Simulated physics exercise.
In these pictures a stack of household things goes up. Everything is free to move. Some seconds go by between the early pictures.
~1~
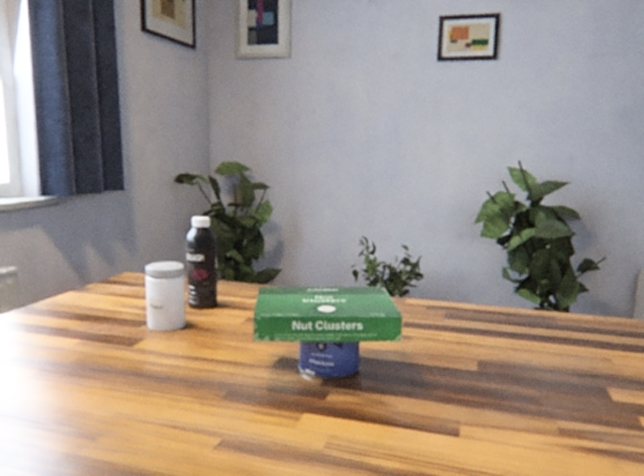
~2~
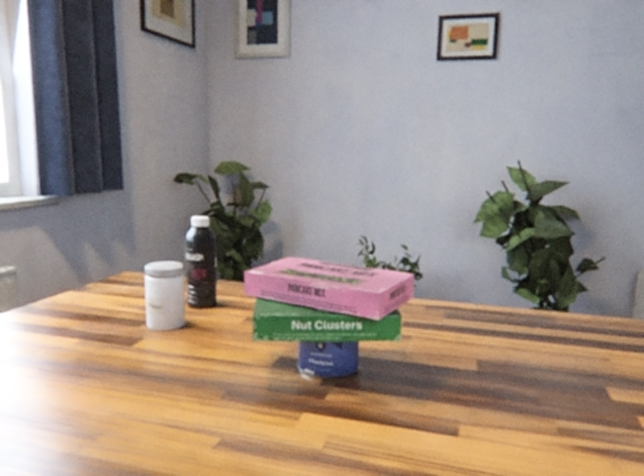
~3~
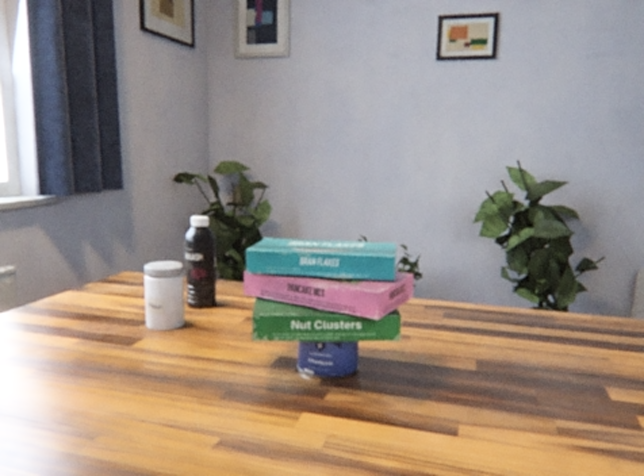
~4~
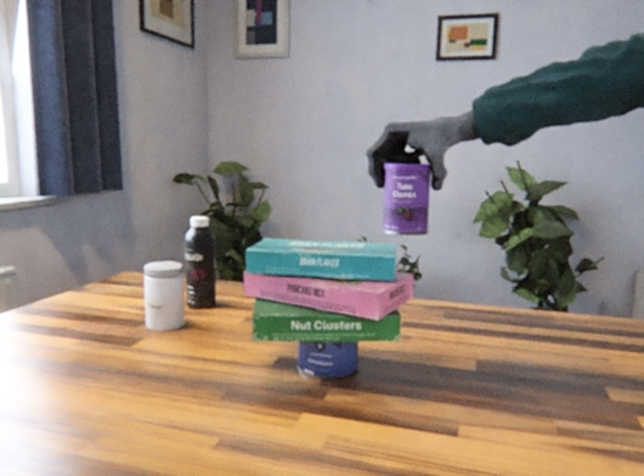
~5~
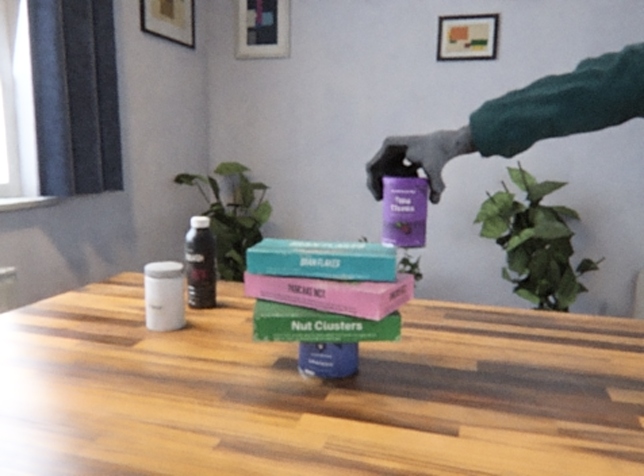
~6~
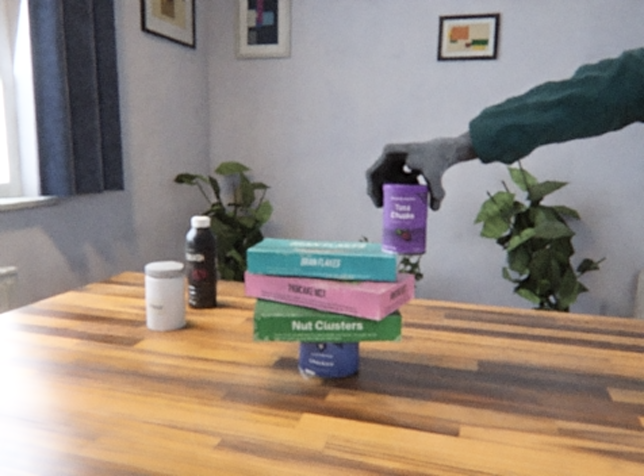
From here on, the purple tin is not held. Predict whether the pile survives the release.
It will not remain standing.
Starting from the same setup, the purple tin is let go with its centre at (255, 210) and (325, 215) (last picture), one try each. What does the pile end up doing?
On the first go it collapses, and on the second it remains standing.
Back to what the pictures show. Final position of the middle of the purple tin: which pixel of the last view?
Look around (461, 366) in the final frame.
Then, 0.40 s later than the last frame, purple tin now fallen.
Then, 0.50 s later than the last frame, things are still on the move.
Then, 0.60 s later than the last frame, as before.
Then, 1.50 s later than the last frame, nothing new.
When it is over, fallen, purple tin; the other 6 as before. End places, in pixels of the last picture, purple tin near (461, 366). The pile gives way.
